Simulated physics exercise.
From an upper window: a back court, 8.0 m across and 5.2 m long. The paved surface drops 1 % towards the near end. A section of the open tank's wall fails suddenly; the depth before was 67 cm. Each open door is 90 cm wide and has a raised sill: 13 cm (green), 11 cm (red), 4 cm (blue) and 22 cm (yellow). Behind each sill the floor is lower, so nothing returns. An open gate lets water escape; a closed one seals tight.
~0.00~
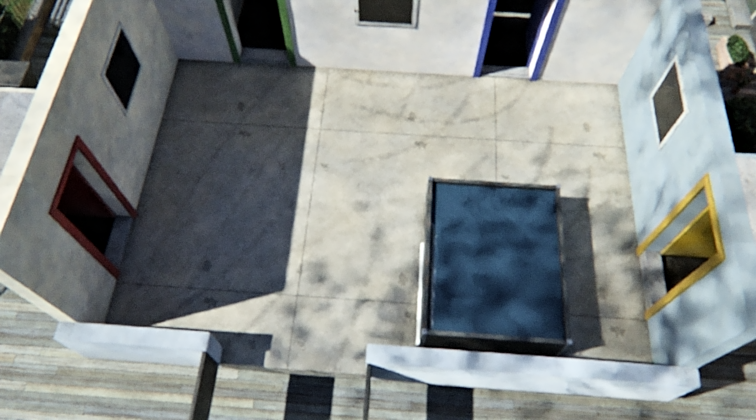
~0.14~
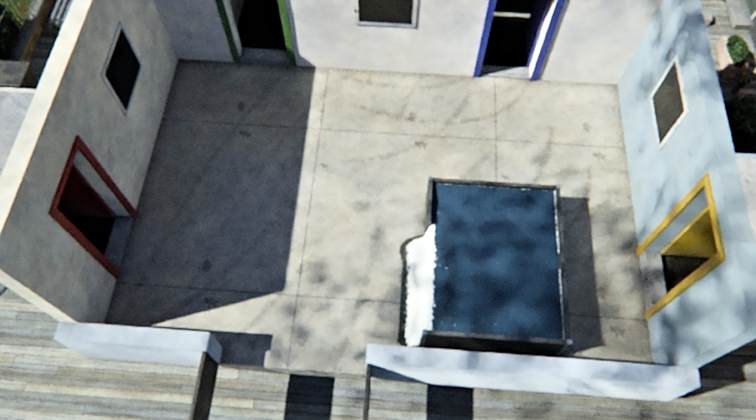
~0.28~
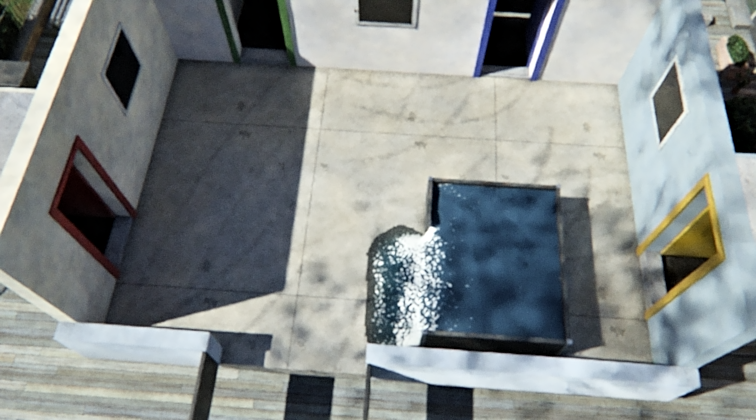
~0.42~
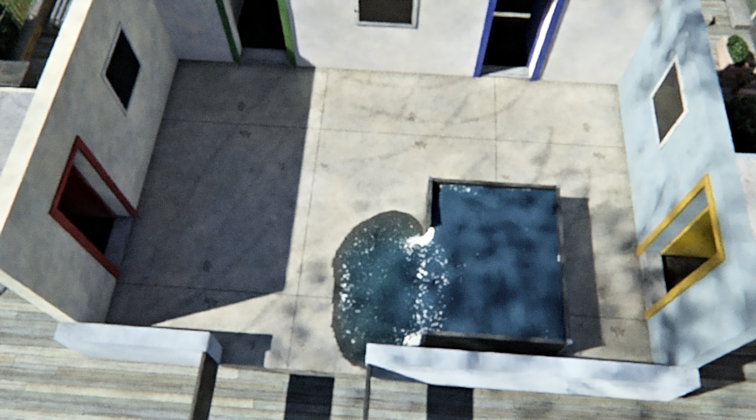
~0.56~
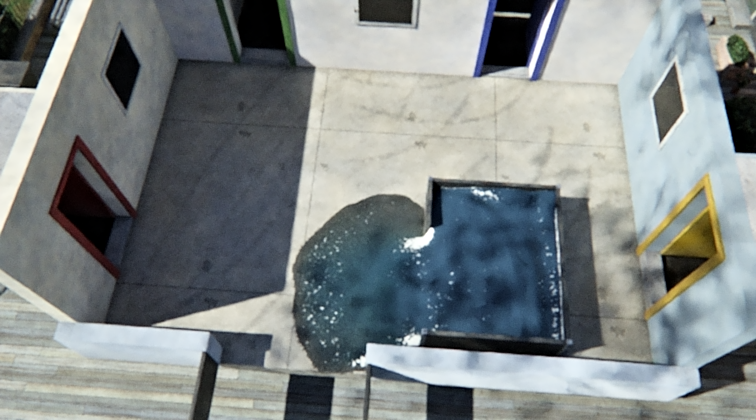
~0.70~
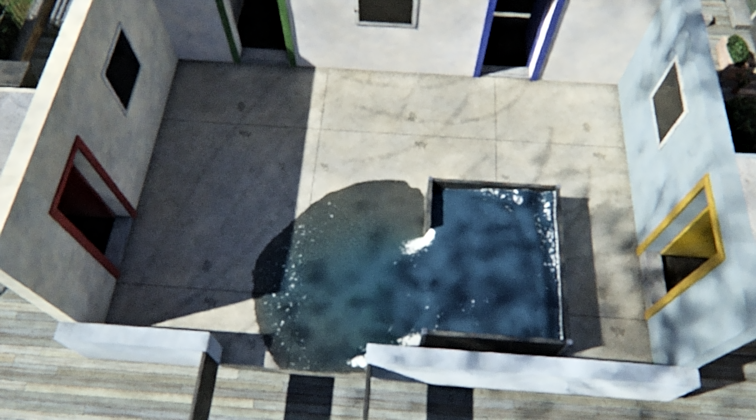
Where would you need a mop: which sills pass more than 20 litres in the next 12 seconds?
Door by door: At the green door it keeps below the limit; at the red door it passes the limit; at the blue door it keeps below the limit; at the yellow door it stays under the limit.
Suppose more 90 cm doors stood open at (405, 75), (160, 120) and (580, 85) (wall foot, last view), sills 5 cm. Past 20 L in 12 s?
In turn: Below, over, not over.
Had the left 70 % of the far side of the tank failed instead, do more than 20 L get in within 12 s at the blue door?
Against that limit: Blue over.
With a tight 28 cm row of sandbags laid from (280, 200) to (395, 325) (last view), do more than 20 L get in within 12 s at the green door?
Against that limit: Green over.
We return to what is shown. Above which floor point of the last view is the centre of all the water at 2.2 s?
Around (370, 276).
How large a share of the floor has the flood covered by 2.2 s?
Near 40 per cent is wet.
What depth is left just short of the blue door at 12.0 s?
About 2.0 cm.
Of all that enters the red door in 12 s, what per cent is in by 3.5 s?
About 70 per cent.
After 1.4 s water covers 35 % of the floor and is deepest (34 cm) near (413, 324); green door not reached, red door 9 cm at the sill, 0 L in, blue door not reached, yellow door not reached.
After 2.2 s water covers 40 % of the floor and is deepest (42 cm) near (105, 325); green door not reached, red door 27 cm at the sill, 40 L in, blue door not reached, yellow door not reached.
After 3.5 s water covers 45 % of the floor and is deepest (26 cm) near (133, 226); green door not reached, red door 23 cm at the sill, 126 L in, blue door not reached, yellow door not reached.
After 7.0 s water covers 70 % of the floor and is deepest (14 cm) near (171, 89); green door 10 cm at the sill, 5 L in, red door 10 cm at the sill, 177 L in, blue door 2 cm at the sill, 0 L in, yellow door not reached.
After 12.0 s water covers 95 % of the floor and is deepest (10 cm) near (654, 378); green door 3 cm at the sill, 5 L in, red door 7 cm at the sill, 178 L in, blue door 2 cm at the sill, 0 L in, yellow door 4 cm at the sill, 0 L in.
